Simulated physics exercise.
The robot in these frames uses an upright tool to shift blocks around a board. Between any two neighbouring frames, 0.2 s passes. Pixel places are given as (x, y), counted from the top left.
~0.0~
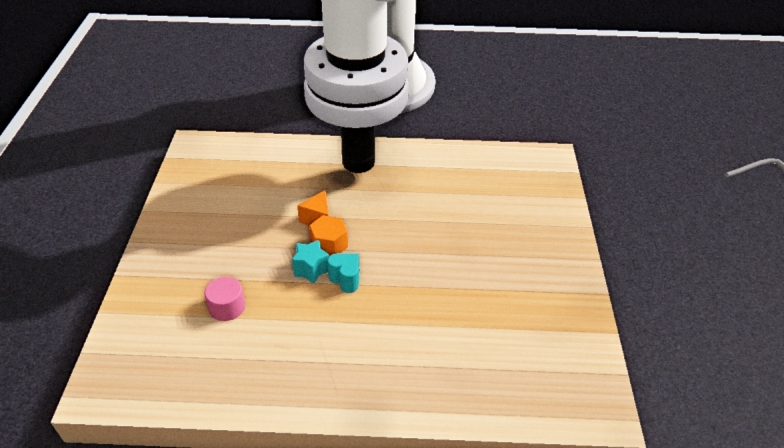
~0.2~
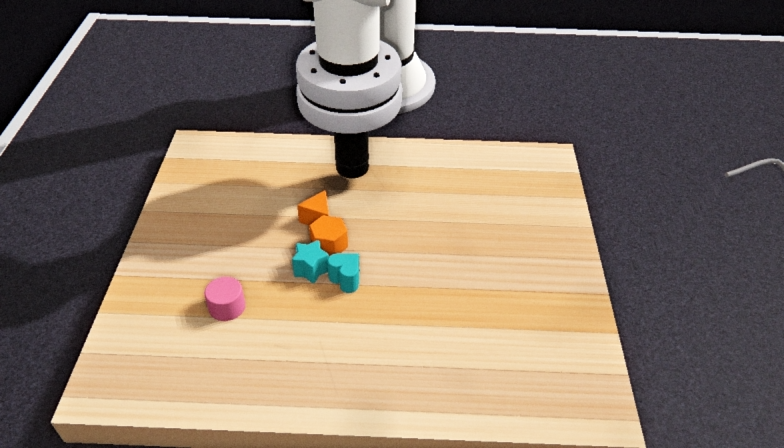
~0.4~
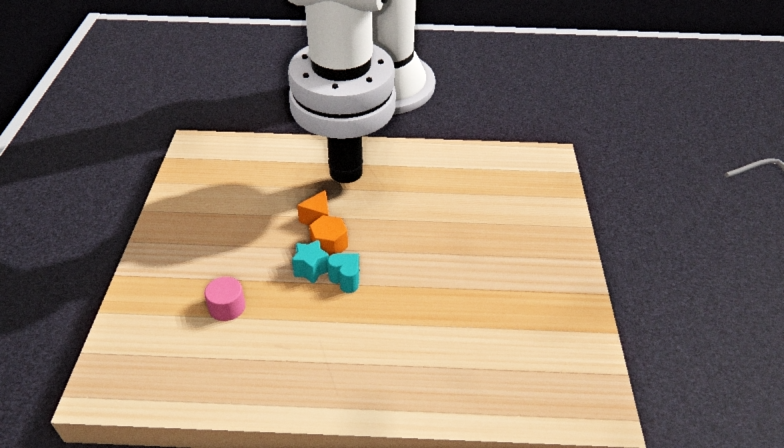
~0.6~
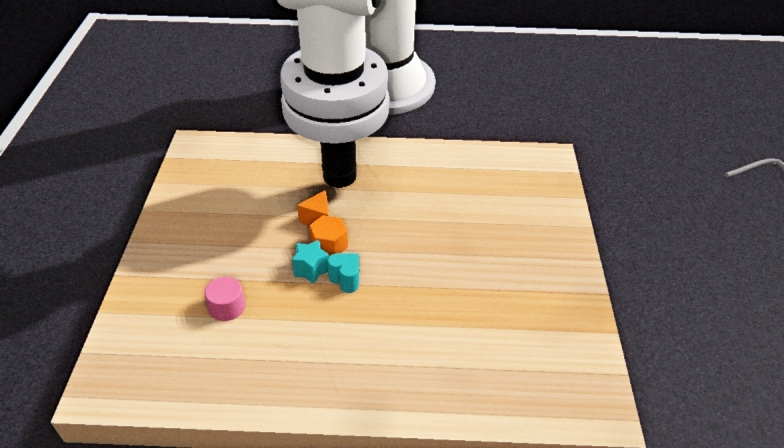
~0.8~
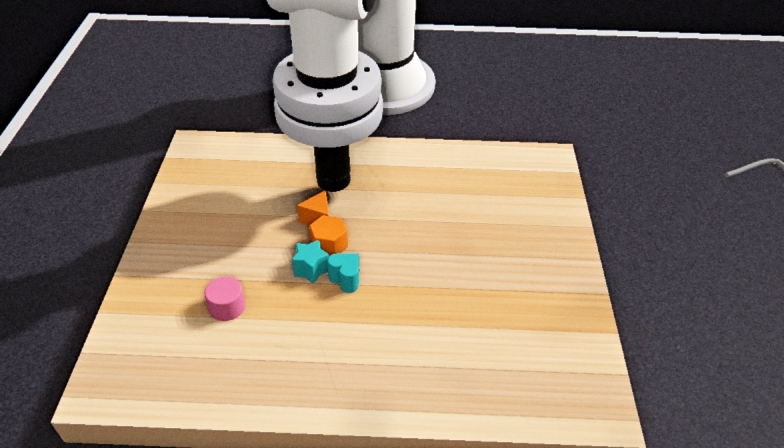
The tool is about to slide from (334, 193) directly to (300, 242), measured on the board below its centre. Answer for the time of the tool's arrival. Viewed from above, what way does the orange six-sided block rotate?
It twists anticlockwise.
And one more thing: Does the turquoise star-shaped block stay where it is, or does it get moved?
By the end it has moved.
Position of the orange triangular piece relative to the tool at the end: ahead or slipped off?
Before the tool.
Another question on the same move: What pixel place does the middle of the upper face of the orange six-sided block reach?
Around (335, 244).
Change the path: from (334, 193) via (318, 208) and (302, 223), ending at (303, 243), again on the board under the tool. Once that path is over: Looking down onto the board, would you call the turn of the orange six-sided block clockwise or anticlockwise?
From the top, the block rotates counterclockwise.
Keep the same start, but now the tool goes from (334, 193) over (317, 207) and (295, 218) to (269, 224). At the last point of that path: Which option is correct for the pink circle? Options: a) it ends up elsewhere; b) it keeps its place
I choose b.
The first path, step by step. Halfway along, tool at (316, 206); turquoise star-shaped block at (307, 260), turned 20° clockwise; orange triangular piece at (315, 223), turned 55° anticlockwise; orange six-sided block at (334, 239).
At the end, tool at (299, 231); turquoise star-shaped block at (306, 271), turned 35° clockwise; orange triangular piece at (304, 246), turned 105° anticlockwise; orange six-sided block at (335, 244), turned 30° anticlockwise; turquoise heart-shaped block at (350, 267).
